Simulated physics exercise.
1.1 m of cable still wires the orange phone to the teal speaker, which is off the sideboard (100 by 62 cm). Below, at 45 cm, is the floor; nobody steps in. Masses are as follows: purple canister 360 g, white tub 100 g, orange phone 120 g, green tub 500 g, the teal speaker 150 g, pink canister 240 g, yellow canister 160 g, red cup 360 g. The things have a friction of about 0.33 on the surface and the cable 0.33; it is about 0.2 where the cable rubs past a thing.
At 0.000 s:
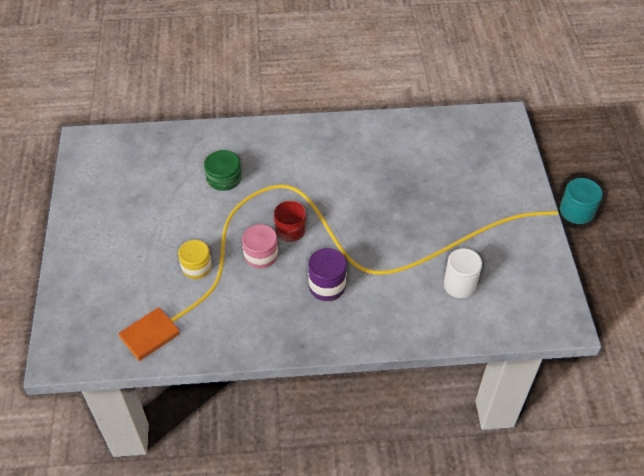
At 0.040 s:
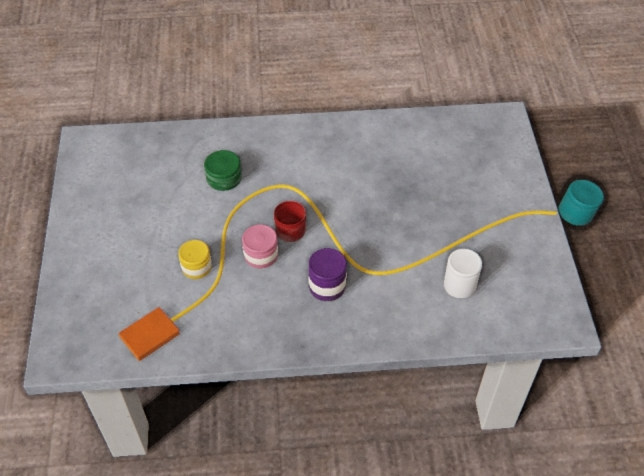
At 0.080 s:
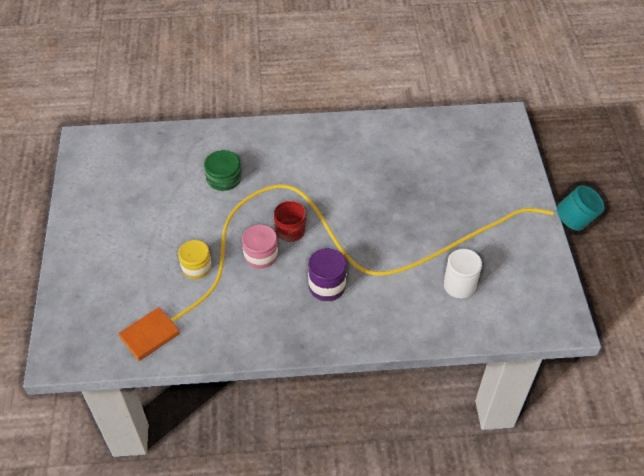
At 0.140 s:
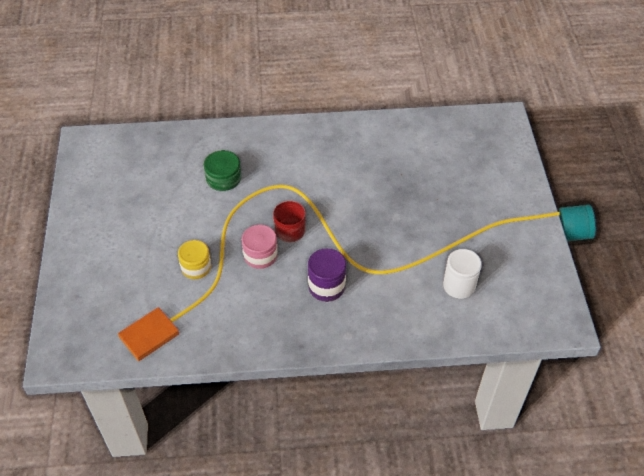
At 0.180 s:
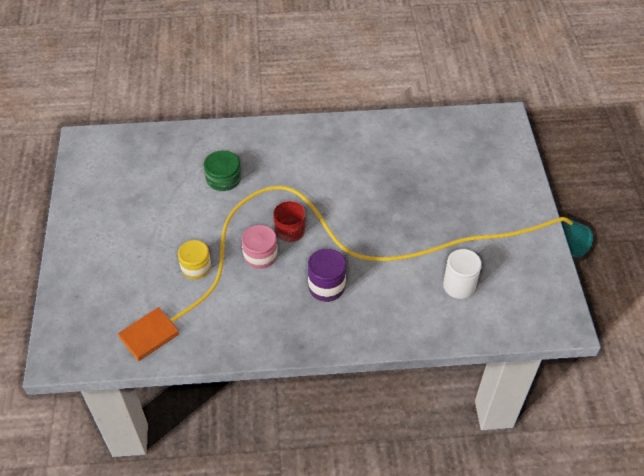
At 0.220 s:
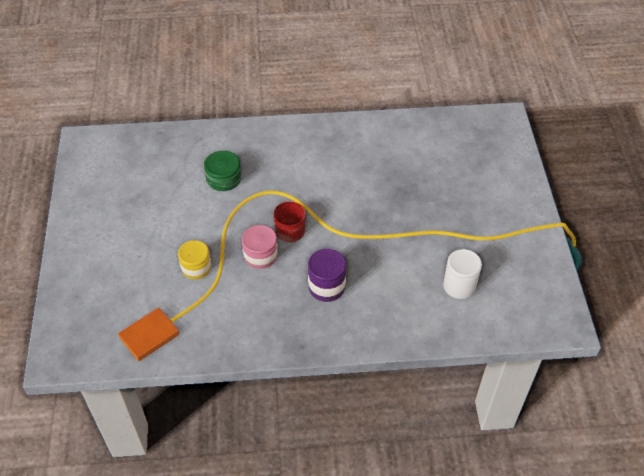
The teal speaker tilted and sank past the right edge of the gray table until it was mostly hidden, pulling the yellow cable straighter, while the orange phone, canisters, tubs and red cup stayed still.
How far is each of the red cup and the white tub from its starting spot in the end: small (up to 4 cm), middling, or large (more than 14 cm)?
The red cup ends only a small distance away, the white tub ends only a small distance away.
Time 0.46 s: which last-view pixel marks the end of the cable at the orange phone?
Pixel estimate: (207, 279).
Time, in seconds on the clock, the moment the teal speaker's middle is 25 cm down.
Close to 0.30 s.
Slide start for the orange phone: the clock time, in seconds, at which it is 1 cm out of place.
Orange phone: 0.34 s.
By 0.5 s, the cable's tail end at (207, 279); orange phone 11 cm off its start, teal speaker over the edge, yellow canister 1 cm off its start.
By 0.7 s, the cable's tail end at (223, 278); orange phone 13 cm off its start, teal speaker over the edge, yellow canister 3 cm off its start.
By 1.0 s, the cable's tail end at (223, 278); orange phone 13 cm off its start at (207, 292), teal speaker over the edge, yellow canister 3 cm off its start at (196, 237).
By 1.2 s, the cable's tail end at (223, 278); orange phone 13 cm off its start, teal speaker over the edge, yellow canister 3 cm off its start.
By 2.4 s, the cable's tail end at (223, 278); red cup 1 cm off its start at (292, 216), white tub 0 cm off its start at (465, 262), orange phone 13 cm off its start at (207, 292), teal speaker over the edge.
